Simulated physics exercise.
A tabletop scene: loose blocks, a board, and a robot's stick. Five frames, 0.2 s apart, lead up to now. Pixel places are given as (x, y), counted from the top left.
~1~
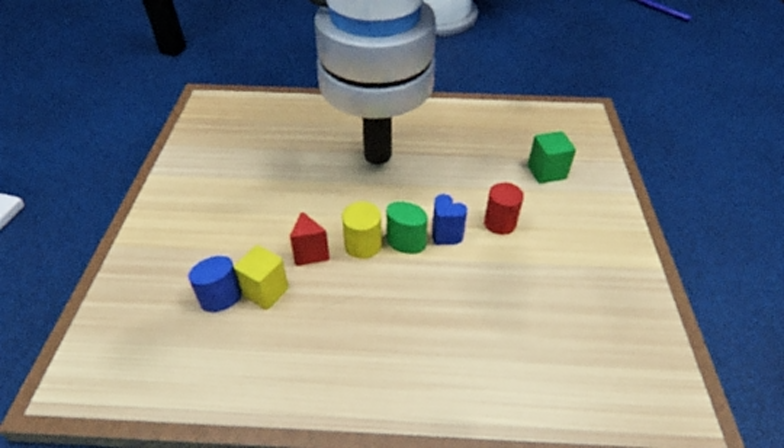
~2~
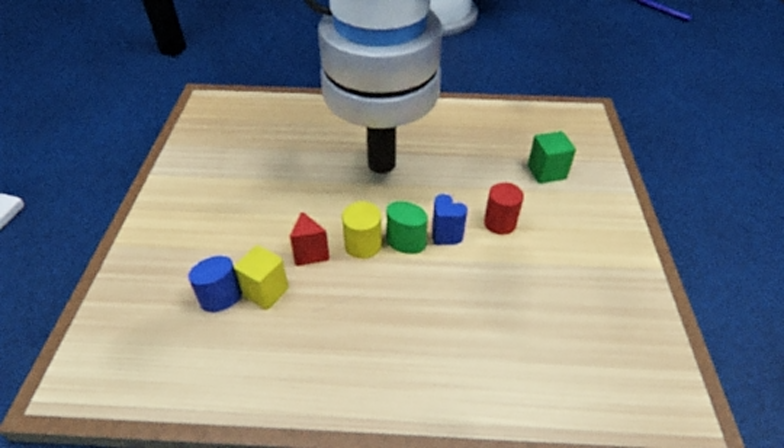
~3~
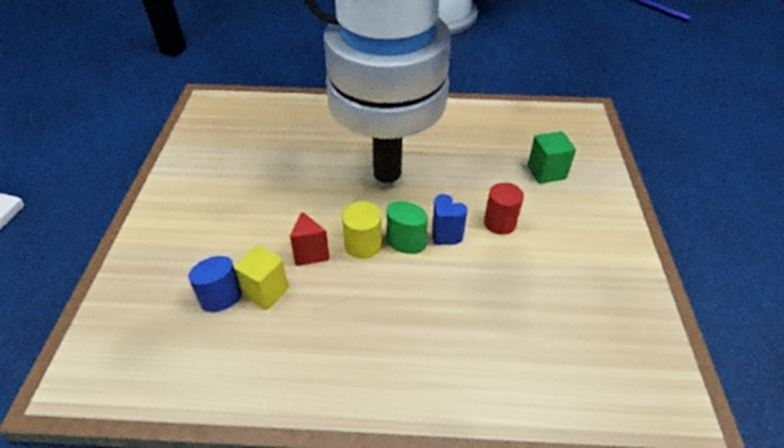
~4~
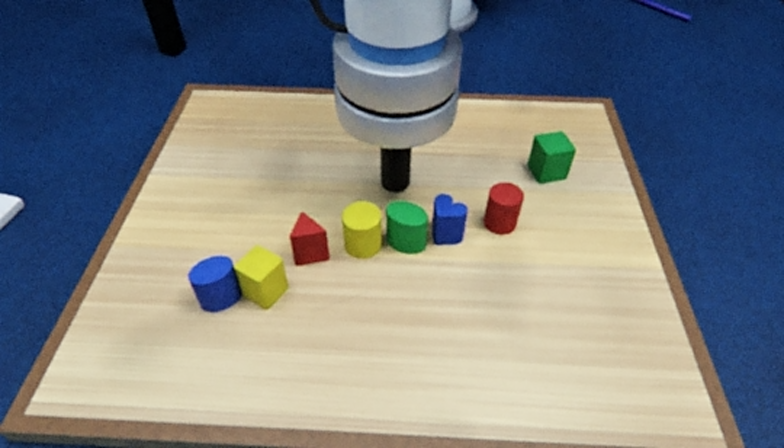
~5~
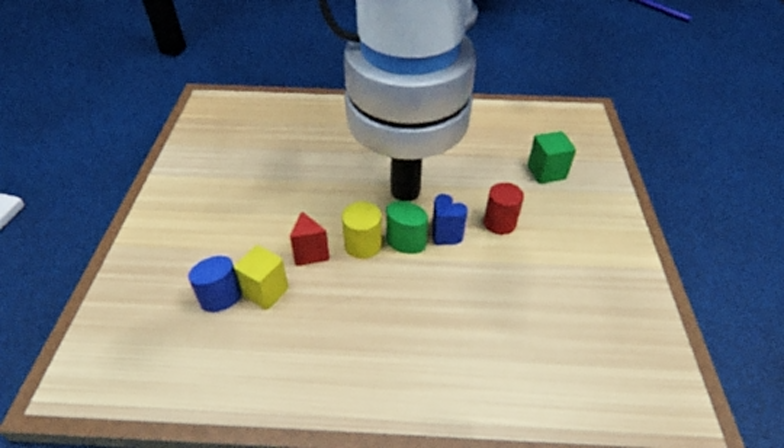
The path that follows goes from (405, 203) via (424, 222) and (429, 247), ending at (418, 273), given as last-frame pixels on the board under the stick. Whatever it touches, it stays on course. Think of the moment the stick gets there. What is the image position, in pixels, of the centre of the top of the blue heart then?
The centre of its top will be at (468, 225).
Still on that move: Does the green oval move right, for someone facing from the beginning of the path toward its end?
That would be a yes.
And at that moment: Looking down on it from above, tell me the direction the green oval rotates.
Answer: Clockwise.
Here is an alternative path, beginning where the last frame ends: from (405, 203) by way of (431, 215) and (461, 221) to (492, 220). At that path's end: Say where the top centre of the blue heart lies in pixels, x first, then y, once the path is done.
My prediction: (467, 215).
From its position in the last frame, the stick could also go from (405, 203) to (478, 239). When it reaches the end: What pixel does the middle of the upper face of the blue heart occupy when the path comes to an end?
Around (479, 233).
The first path, step by step. One third of the way, stick (425, 213); blue heart (454, 210).
Two thirds of the way, stick (430, 237); green oval (401, 226), turned 55° clockwise; blue heart (468, 224), turned 50° anticlockwise.
At the end, stick (419, 263); yellow disc in place; green oval (388, 234), turned 100° clockwise; blue heart (468, 225), turned 50° anticlockwise.
